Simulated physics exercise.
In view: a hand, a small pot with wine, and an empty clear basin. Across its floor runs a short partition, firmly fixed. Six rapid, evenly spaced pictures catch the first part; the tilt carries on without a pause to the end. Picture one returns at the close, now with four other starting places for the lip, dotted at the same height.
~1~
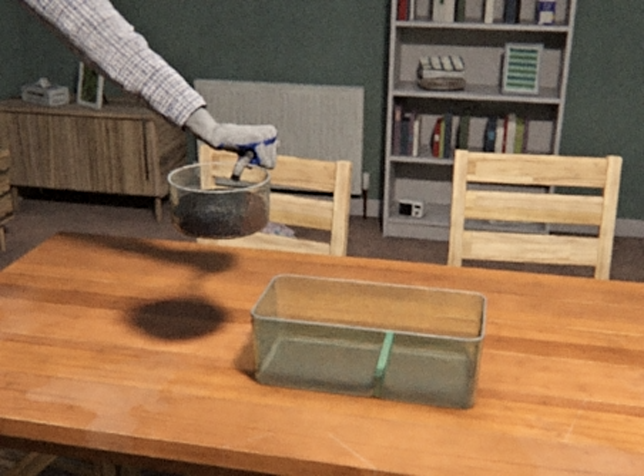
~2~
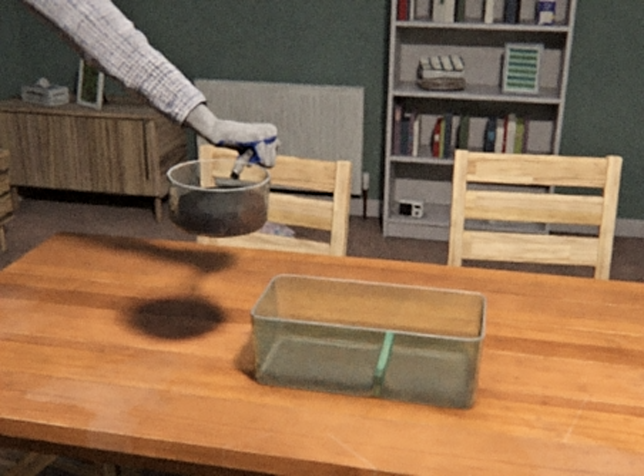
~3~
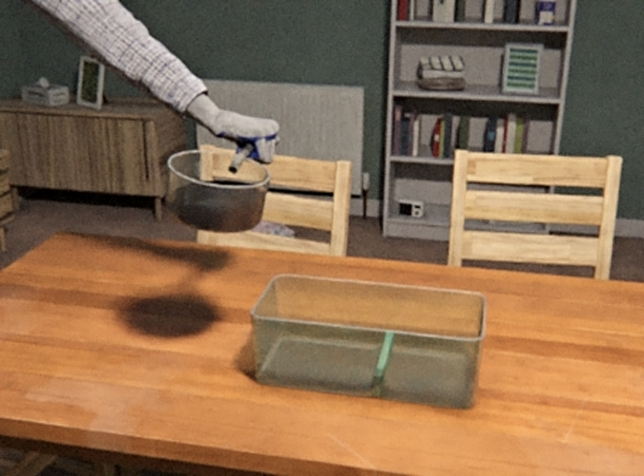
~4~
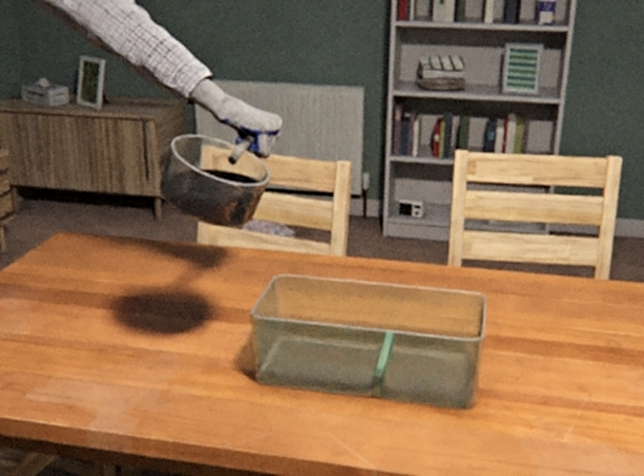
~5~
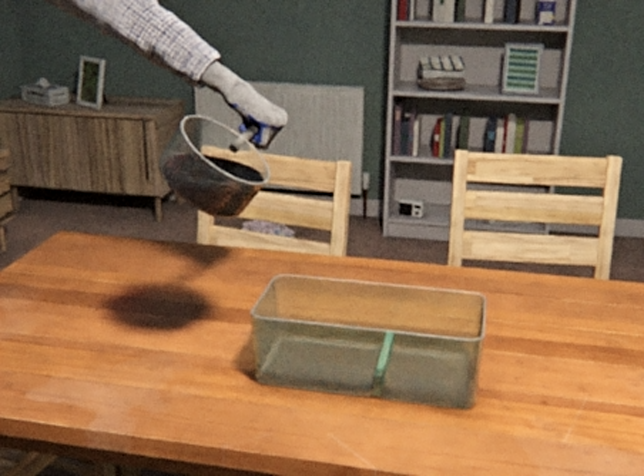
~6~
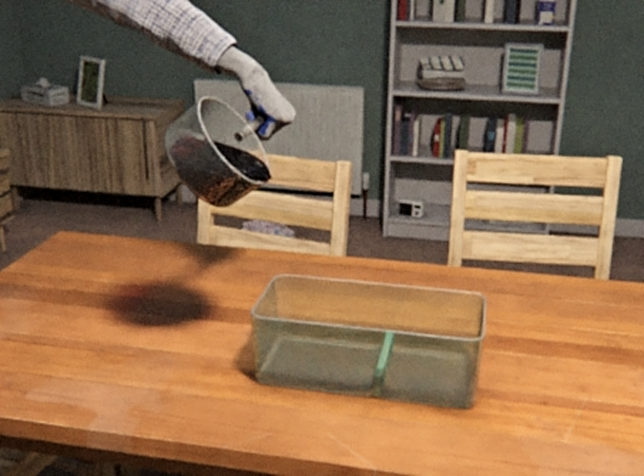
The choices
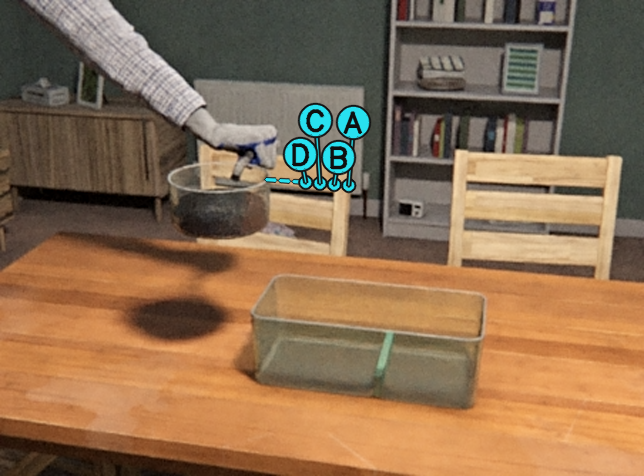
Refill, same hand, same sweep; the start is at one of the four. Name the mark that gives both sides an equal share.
D beats the others.
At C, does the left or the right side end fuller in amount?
More ends on the right.
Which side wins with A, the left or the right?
More ends on the right.
In cyan, A at (348, 185); B at (334, 184); C at (319, 183); D at (305, 182).
With A, about 15 % ends left of the wall and 74 % right of it; 10 % is lost outside.
With B, about 18 % ends left of the wall and 74 % right of it; 7 % is lost outside.
With C, about 23 % ends left of the wall and 70 % right of it; 6 % is lost outside.
With D, about 44 % ends left of the wall and 52 % right of it; 4 % is lost outside.
